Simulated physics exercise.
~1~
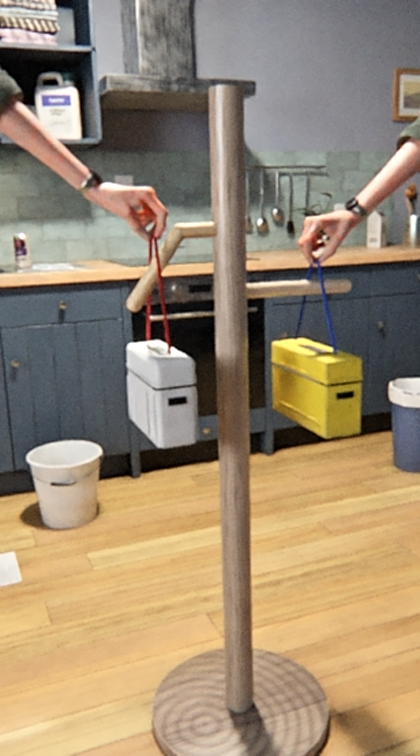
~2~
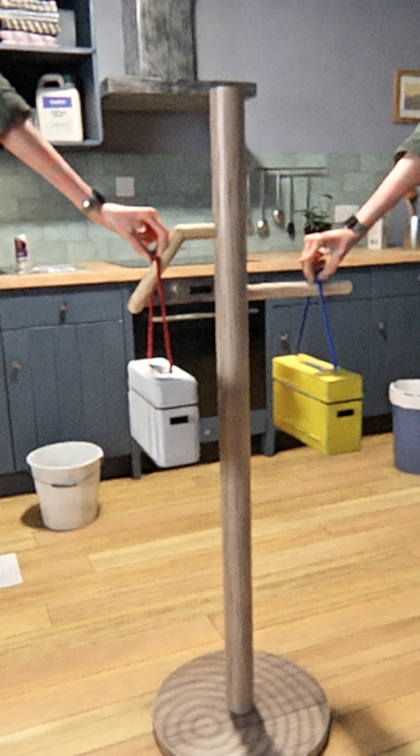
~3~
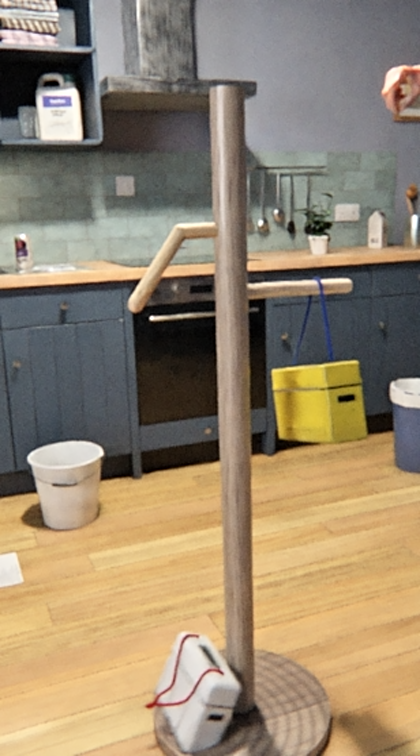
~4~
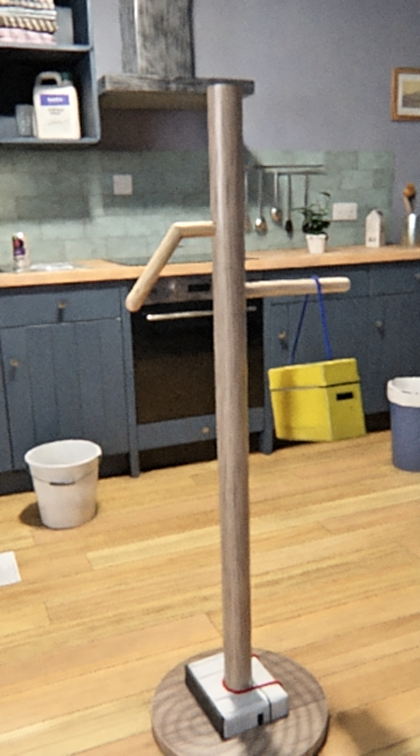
In a kitchen, two hands release cases at a post; white falls, yellow stays hanging.
